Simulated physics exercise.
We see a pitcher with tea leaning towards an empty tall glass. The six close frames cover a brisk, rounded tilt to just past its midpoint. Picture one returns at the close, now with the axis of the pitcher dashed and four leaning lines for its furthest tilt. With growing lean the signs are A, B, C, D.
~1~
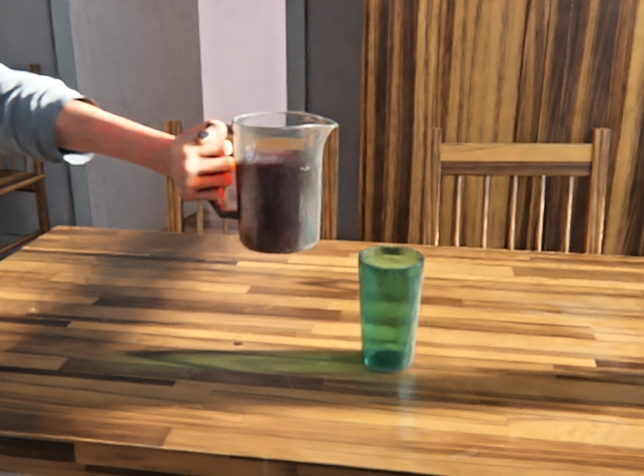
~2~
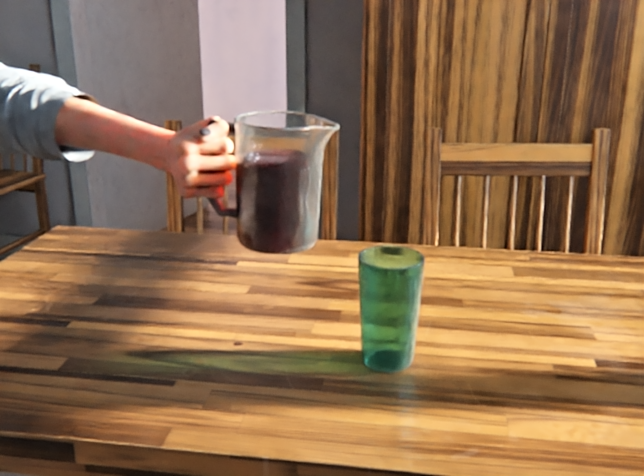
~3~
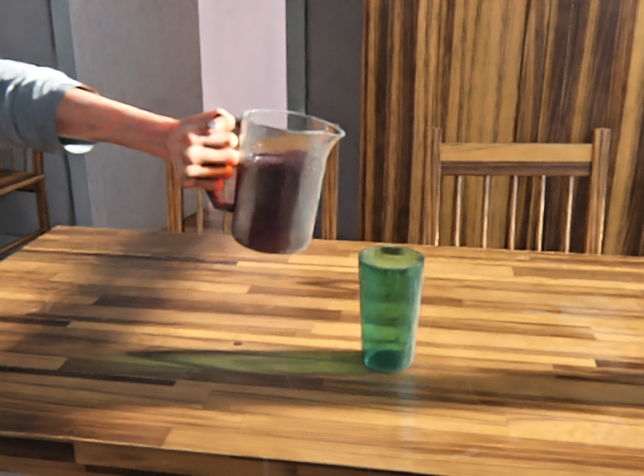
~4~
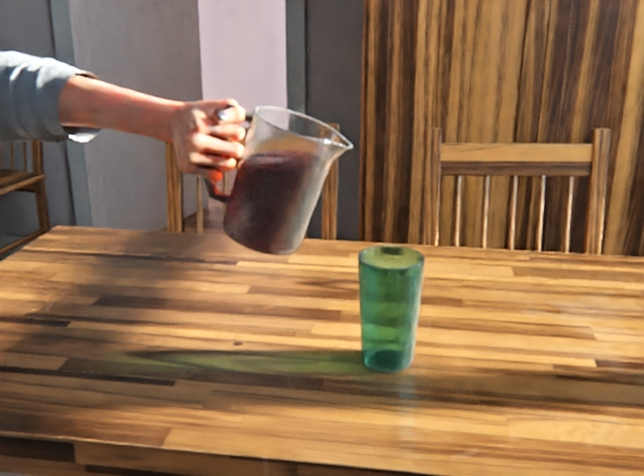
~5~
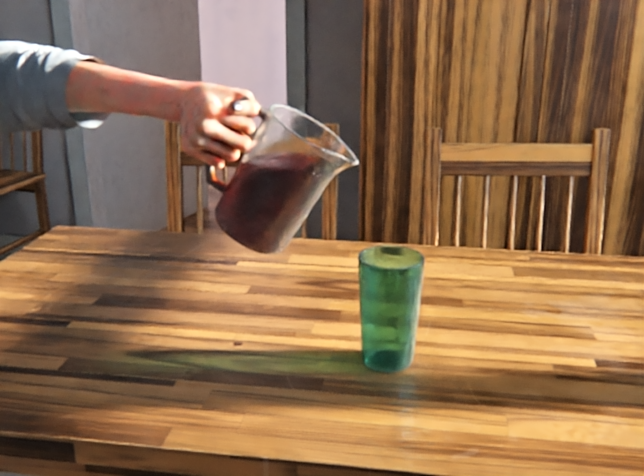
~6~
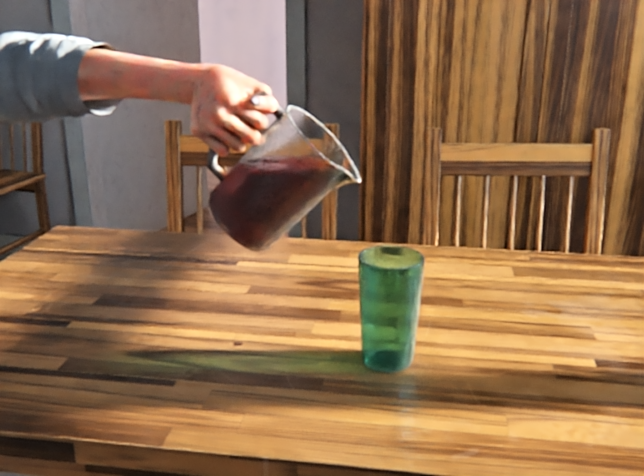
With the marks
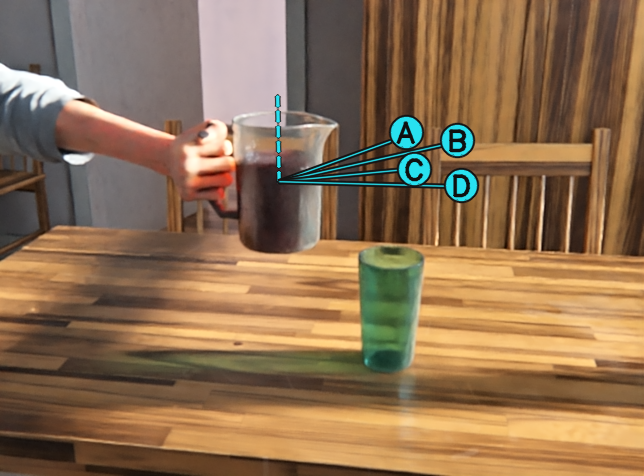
A hand tilts a glass pitcher of dark liquid rightward above a wooden table with a green glass.
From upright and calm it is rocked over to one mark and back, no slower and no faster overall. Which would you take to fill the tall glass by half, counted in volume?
Mark A does it best.
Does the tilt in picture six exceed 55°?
No.
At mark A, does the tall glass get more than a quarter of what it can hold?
Yes, it does.
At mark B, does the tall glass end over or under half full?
Over.
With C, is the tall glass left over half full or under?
Over.
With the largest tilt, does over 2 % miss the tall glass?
Yes.
In cyan, A at (390, 141); B at (441, 145); C at (397, 170); D at (444, 186).
With A, the tall glass ends with about 51 % of what it can hold.
With B, the tall glass ends with about 72 % of what it can hold.
With C, the tall glass ends with about 89 % of what it can hold; 3 % of the tea is spilt.
With D, the tall glass ends with about 94 % of what it can hold; 12 % of the tea is spilt.
